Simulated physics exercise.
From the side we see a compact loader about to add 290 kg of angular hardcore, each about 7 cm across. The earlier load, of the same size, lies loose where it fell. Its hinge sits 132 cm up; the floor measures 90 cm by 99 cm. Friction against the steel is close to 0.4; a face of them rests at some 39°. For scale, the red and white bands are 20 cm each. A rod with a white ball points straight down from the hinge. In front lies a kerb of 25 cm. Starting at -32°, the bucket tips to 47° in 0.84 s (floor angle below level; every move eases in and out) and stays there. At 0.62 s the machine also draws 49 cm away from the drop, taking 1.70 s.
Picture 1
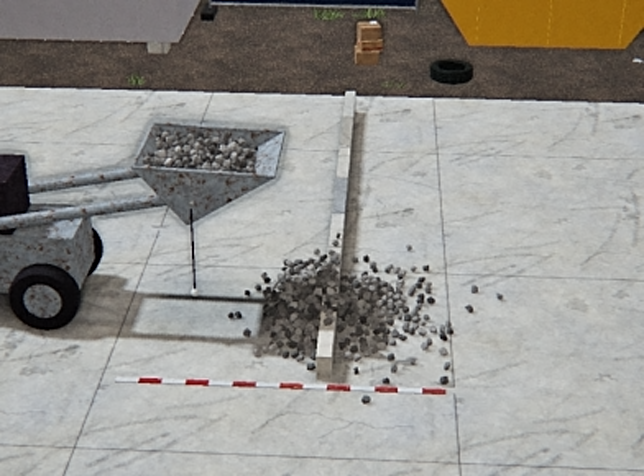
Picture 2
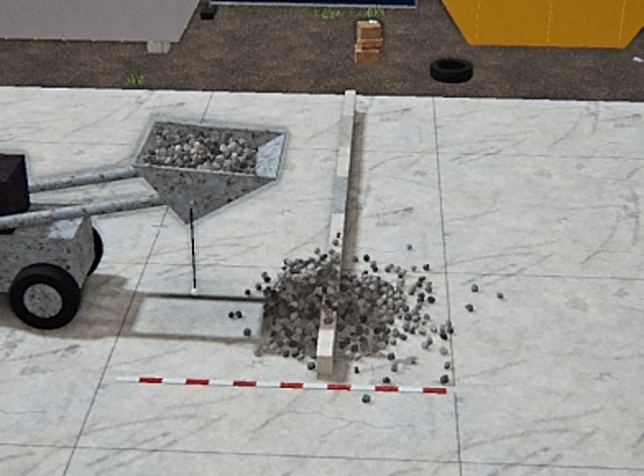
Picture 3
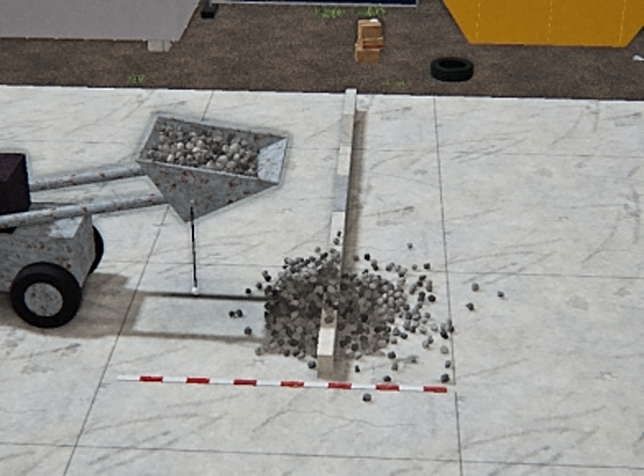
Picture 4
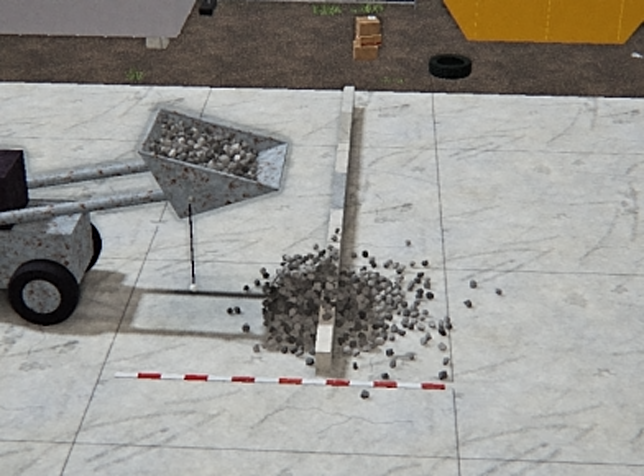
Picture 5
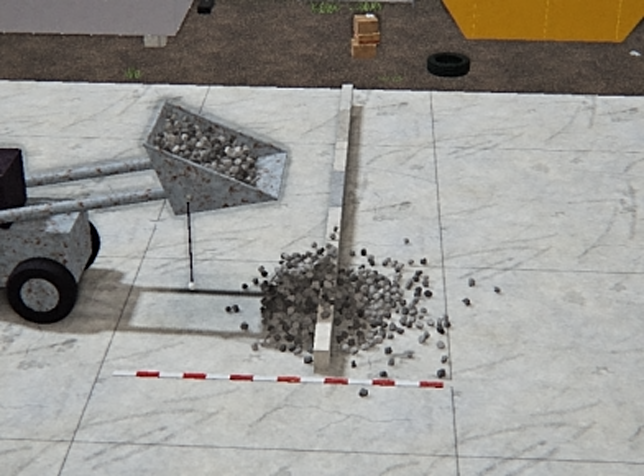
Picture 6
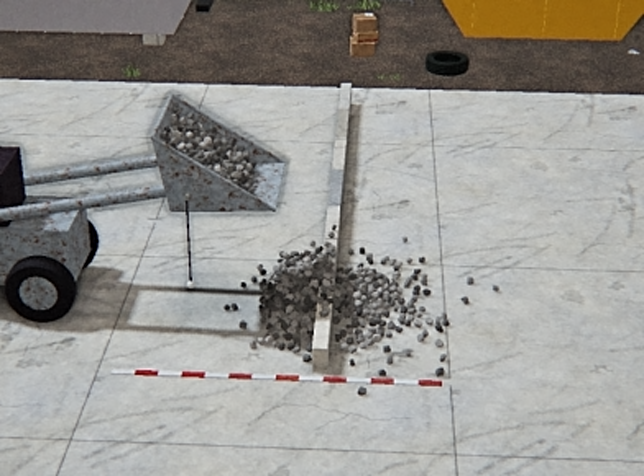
A speckled grey loader with black wheels stands at the left on a pale, veined marble-like floor, seen from the side and slightly above, its raised bucket full of grey stones. Before it, loose stones lie heaped across a pale kerb behind a red-and-white banded strip, with a tyre, brown blocks and a yellow container beyond. The bucket steadily tilts forward, its rear rising and its lip lowering, while the view shifts very slightly.
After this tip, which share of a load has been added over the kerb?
Some 0 per cent is added.
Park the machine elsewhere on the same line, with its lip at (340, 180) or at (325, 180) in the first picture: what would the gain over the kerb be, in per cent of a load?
First some 50, then 25 per cent.
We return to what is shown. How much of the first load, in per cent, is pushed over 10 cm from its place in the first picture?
Roughly 0 per cent of them.
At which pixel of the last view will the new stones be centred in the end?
Their middle is at about (265, 293).
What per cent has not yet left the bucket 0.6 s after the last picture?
It holds some 70 per cent.
Then, 0.3 s after the last picture the floor is at 35°; in per cent of one load, 100 in the bucket, 61 on this side of the kerb, 39 over the kerb; the foremost stones are at (456, 314).
Then, 0.6 s after the last picture the floor is at 47°; in per cent of one load, 69 in the bucket, 92 on this side of the kerb, 39 over the kerb; the foremost stones are at (456, 314).
Then, 2.4 s after the last picture the floor is at 47°; in per cent of one load, 0 in the bucket, 161 on this side of the kerb, 39 over the kerb; the foremost stones are at (456, 314).
Then, 5.0 s after the last picture the floor is at 47°; in per cent of one load, 0 in the bucket, 161 on this side of the kerb, 39 over the kerb; the foremost stones are at (456, 314). Net gain over the kerb, 0.
